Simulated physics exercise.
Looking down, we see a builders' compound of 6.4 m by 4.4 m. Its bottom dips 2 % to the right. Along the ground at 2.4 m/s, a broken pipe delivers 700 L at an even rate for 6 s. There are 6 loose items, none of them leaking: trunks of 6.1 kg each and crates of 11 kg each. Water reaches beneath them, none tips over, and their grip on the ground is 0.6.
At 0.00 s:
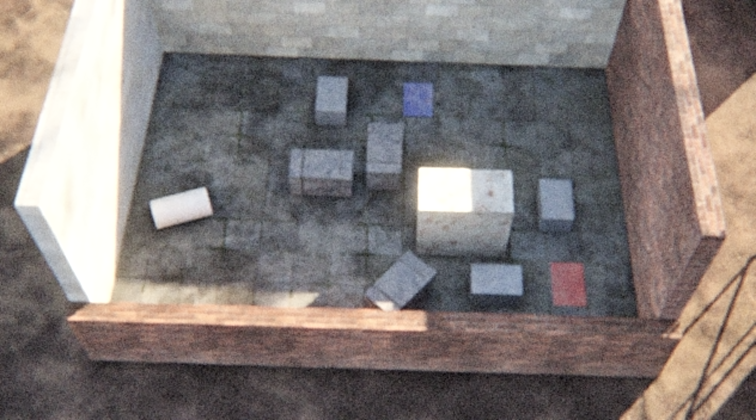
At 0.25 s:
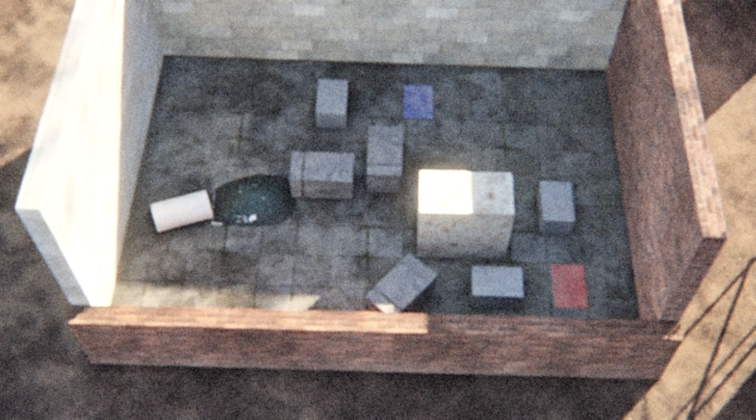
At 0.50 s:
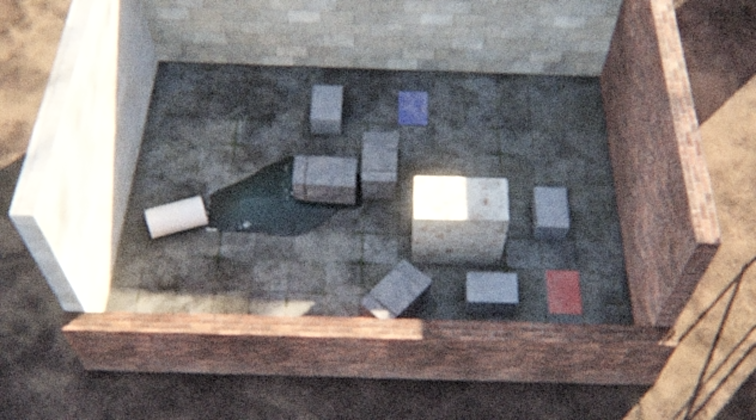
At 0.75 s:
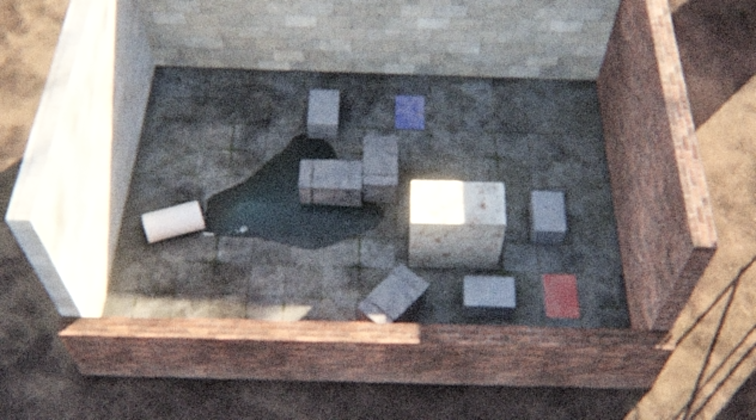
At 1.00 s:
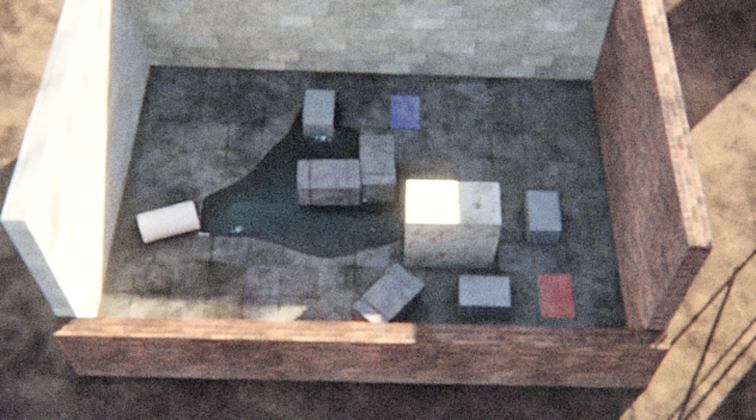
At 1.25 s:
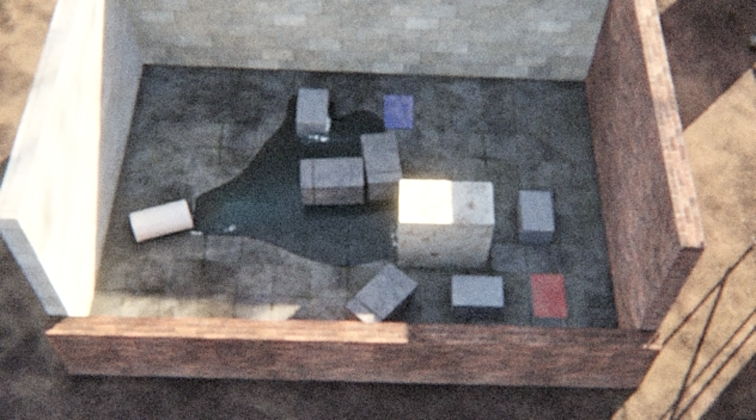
We see a walled yard with grey blocks and red and blue patches as dark water spreads rightward from a pale pipe, surrounding several blocks and reaching the blue patch, while two blocks near the middle shift slightly.
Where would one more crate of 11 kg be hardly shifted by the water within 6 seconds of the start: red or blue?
It would be on the red patch.
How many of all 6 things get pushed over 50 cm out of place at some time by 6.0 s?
2.
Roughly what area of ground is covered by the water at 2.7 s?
12.0 m2.
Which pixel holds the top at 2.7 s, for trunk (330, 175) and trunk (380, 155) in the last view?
I'd say close to (463, 162) and close to (501, 140).
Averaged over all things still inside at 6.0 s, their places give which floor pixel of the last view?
Centred roughly on (473, 204).
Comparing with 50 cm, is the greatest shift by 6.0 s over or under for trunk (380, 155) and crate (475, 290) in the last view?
First above it, second below it.
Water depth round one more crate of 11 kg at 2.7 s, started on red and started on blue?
Depth in order asked: 0 cm, then 3 cm.
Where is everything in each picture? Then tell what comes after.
A trunk at (321, 164), on the bottom; a trunk at (384, 148) rests on the ground; the red patch at (569, 284); the blue patch at (418, 100); water covers 0.0 m2; 0 of 6 have shifted, in the first frame.
A trunk at (321, 166) rests on the ground; a trunk at (384, 150) rests on the ground; the red patch at (570, 286); the blue patch at (418, 102); 0.6 m2 under water; 0 of 6 have shifted, in the second frame.
A trunk at (325, 171), on the bottom, 11 cm from its start; a trunk at (379, 156) rests on the ground; the red patch at (564, 292); the blue patch at (413, 108); water covers 1.2 m2; 1 of 6 have shifted, in the third frame.
A trunk at (331, 174), on the bottom, 23 cm from its start; a trunk at (380, 160), on the bottom, 5 cm from its start; the red patch at (561, 296); the blue patch at (410, 113); water covers 2.3 m2; 1 of 6 have shifted, in the fourth frame.
A trunk at (329, 174), afloat, 26 cm from its start; a trunk at (377, 159) rests on the ground, 7 cm from its start; the red patch at (557, 296); the blue patch at (405, 112); water covers 3.4 m2; 2 of 6 have shifted, in the fifth frame.
A trunk at (332, 173) floats, 39 cm from its start; a trunk at (381, 157) rests on the ground, 22 cm from its start; the red patch at (549, 296); the blue patch at (399, 112); water covers 4.6 m2; 2 of 6 have shifted, in the sixth frame.
After 1.8 s on red it would be 0 cm off in 0 cm of water; on blue it would be 8 cm off in 4 cm of water.
After 2.7 s on red it would be 0 cm off in 0 cm of water; on blue it would be 63 cm off in 3 cm of water.
After 4.2 s on red it would be 0 cm off in 1 cm of water; on blue it would be 119 cm off in 4 cm of water.
After 6.0 s on red it would be 0 cm off in 2 cm of water; on blue it would be 143 cm off in 10 cm of water.
